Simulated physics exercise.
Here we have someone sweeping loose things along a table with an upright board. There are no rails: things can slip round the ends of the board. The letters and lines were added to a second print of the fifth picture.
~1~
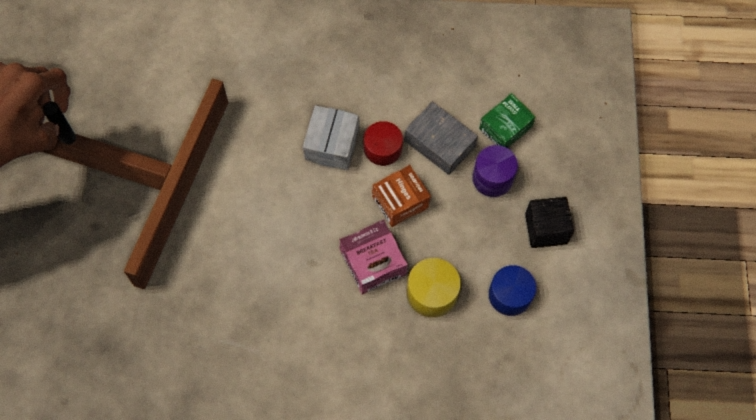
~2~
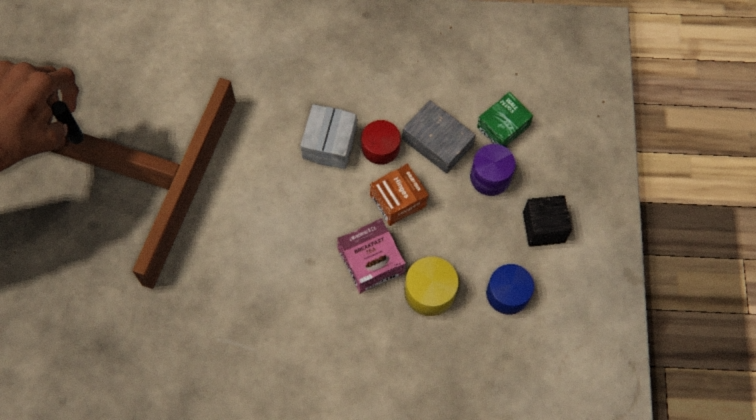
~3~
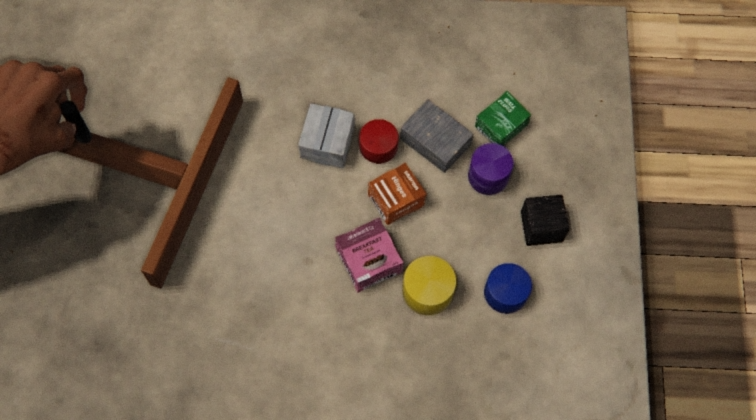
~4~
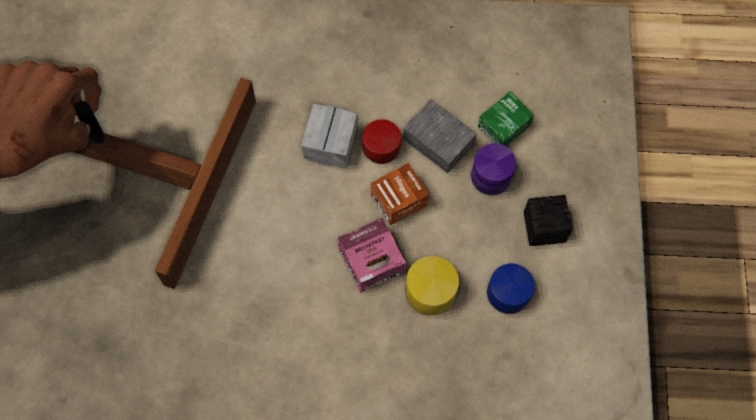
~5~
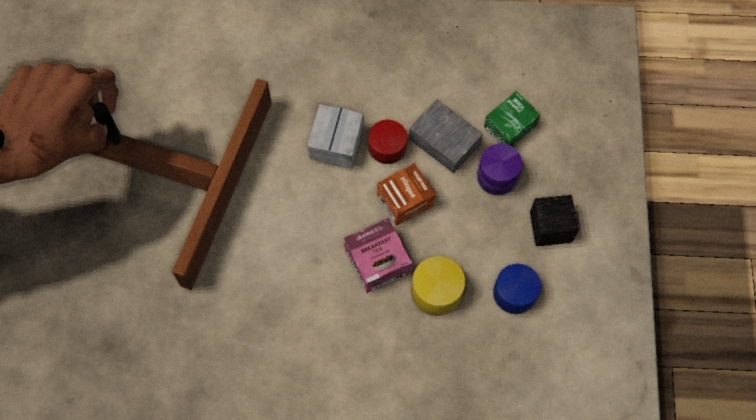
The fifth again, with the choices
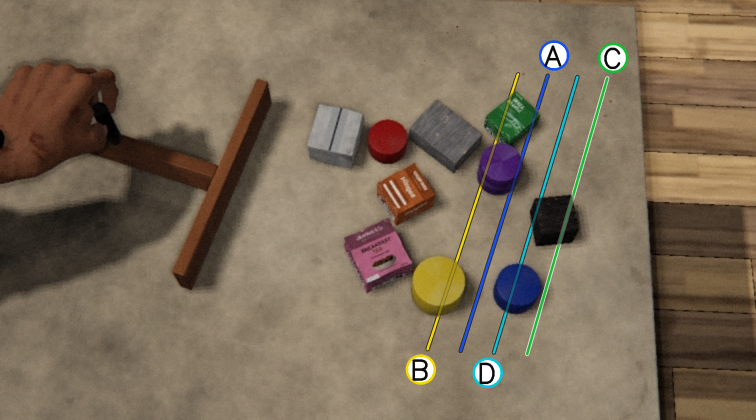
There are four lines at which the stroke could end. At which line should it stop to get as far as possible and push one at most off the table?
No second one falls up to C.
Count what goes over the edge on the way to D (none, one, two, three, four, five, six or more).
The count is none.
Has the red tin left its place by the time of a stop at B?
Yes.
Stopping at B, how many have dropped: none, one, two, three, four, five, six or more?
The count is none.
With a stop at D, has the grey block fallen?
No.
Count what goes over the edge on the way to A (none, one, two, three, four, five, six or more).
By then, none.
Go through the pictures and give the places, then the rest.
Blue tin (512, 291); black block (549, 222); green box (507, 123), in the first frame.
Board (183, 172); grey block (439, 137), in the second frame.
Board (192, 172); yellow tin (429, 286), in the third frame.
Board (205, 172); purple tin (493, 169), in the fourth frame.
Board (222, 173); red tin (388, 142); blue tin (517, 289); black block (554, 221), in the fifth frame.
On the marked copy, A at (507, 206); B at (475, 204); C at (570, 209); D at (538, 207).
Taking C. A third of the way, board (347, 179); grey block (461, 130); white box (397, 142).
Two thirds of the way, board (472, 184); black block (576, 231); purple tin (558, 179).
When it is over, board (572, 189); purple tin (647, 198); red tin (631, 235); none fallen.
As for the rest, A is within the limit but short; B is within the limit but short; D is within the limit but short.
